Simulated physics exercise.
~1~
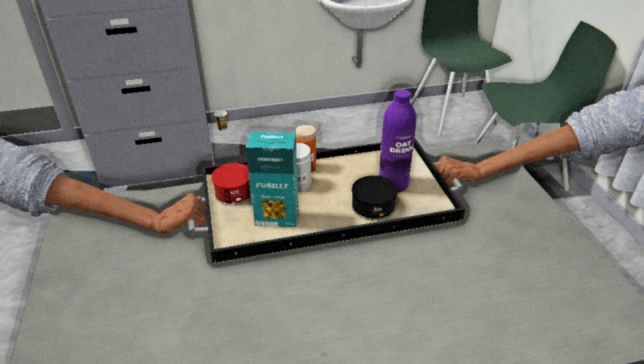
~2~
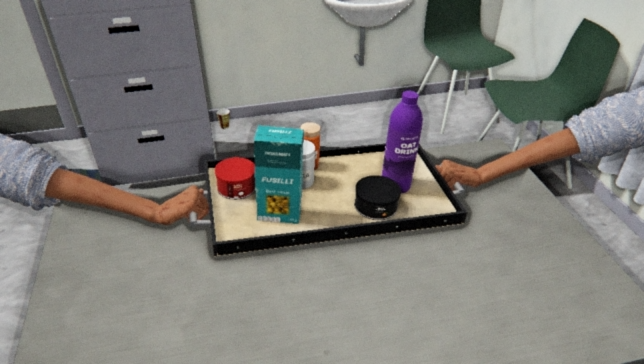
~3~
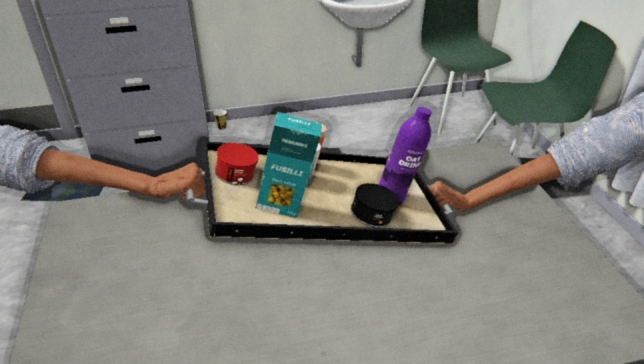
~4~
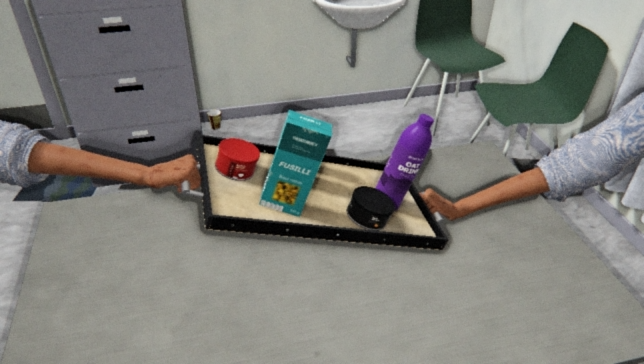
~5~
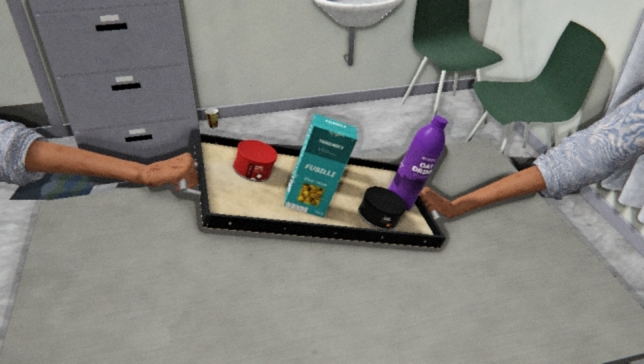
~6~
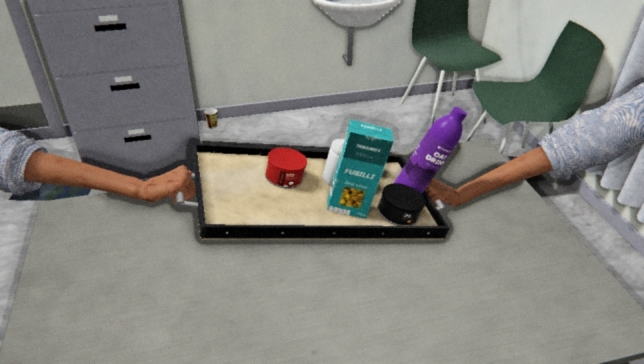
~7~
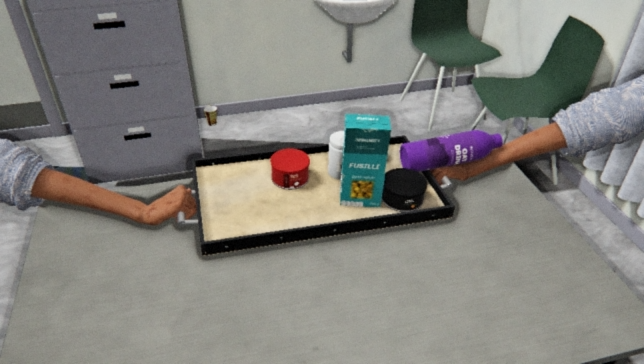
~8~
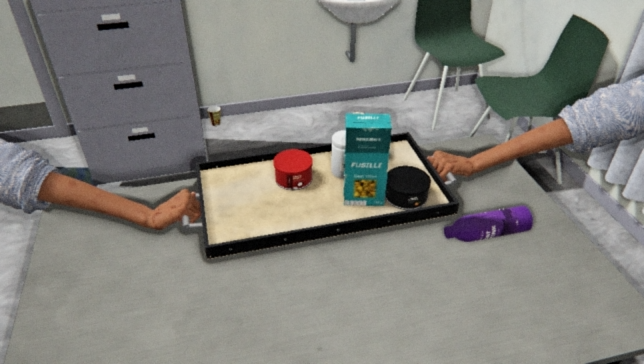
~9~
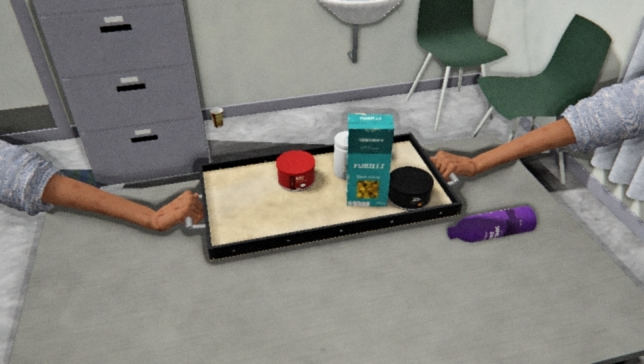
A black-rimmed tray, gripped by a hand at each end, hovers above a grey table, seen from slightly above with grey drawers and green chairs behind. On it stand a red tub at left, a turquoise packet with white and orange containers behind it, and a black tub and purple bottle at right. The tray tips down to the right, and the packet and red tub slide that way as the bottle leans. As the tray levels, the bottle topples over the right end and lands on its side on the table, while the packet stays upright aboard beside both tubs.
